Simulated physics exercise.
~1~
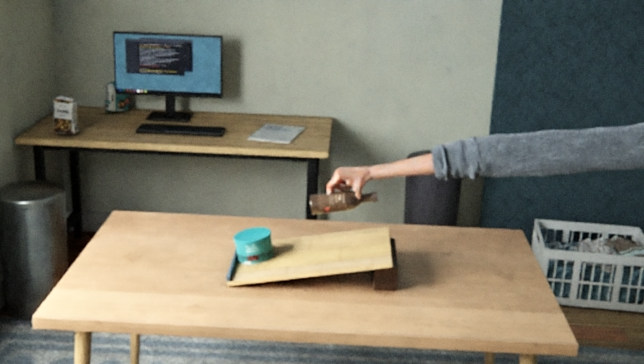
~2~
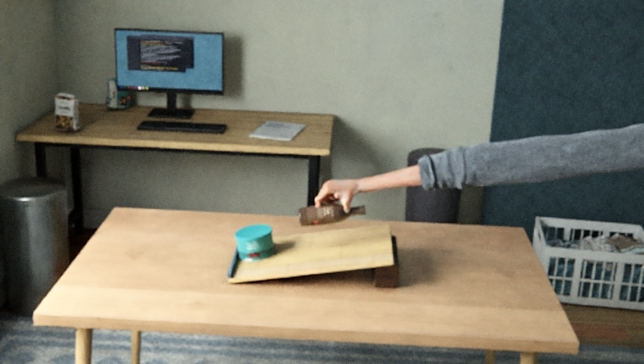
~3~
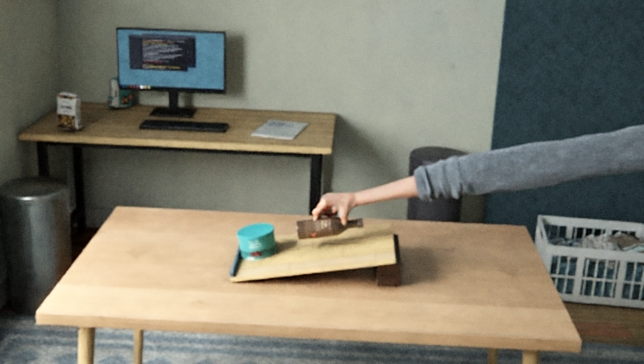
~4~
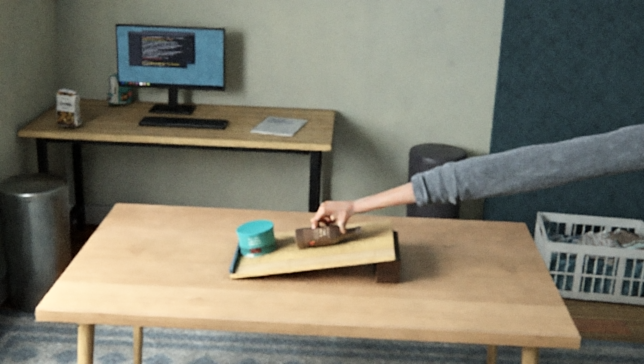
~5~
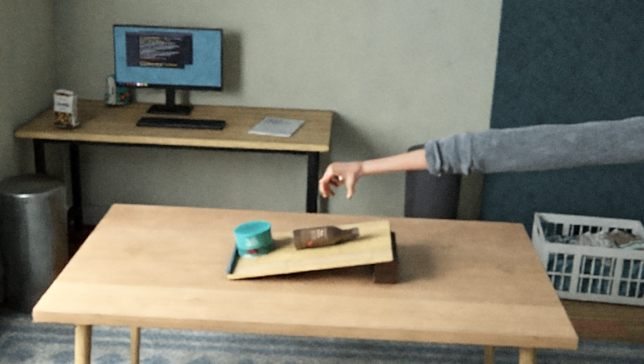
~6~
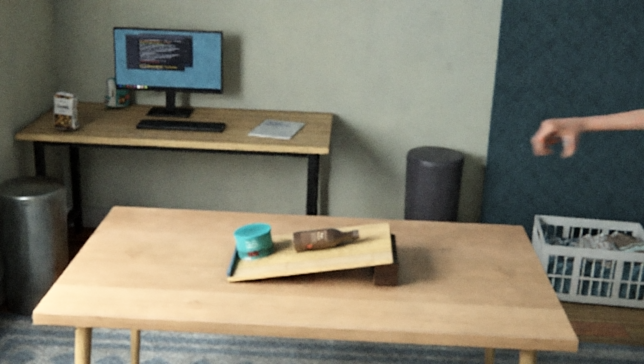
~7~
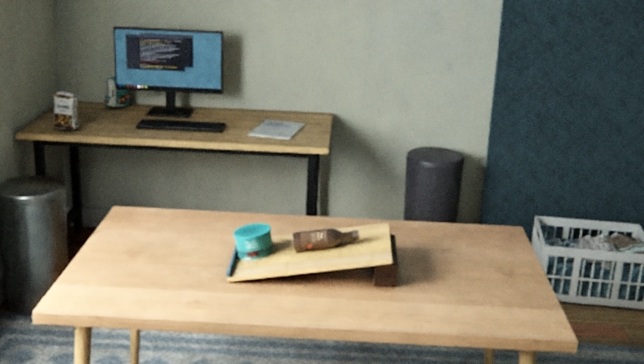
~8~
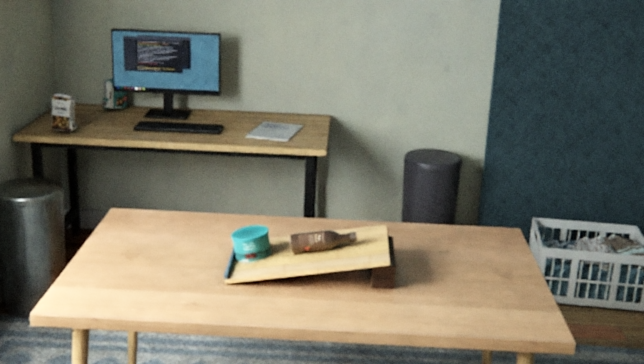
A hand lays a brown bottle on a tilted board beside a turquoise tub, where it stays.
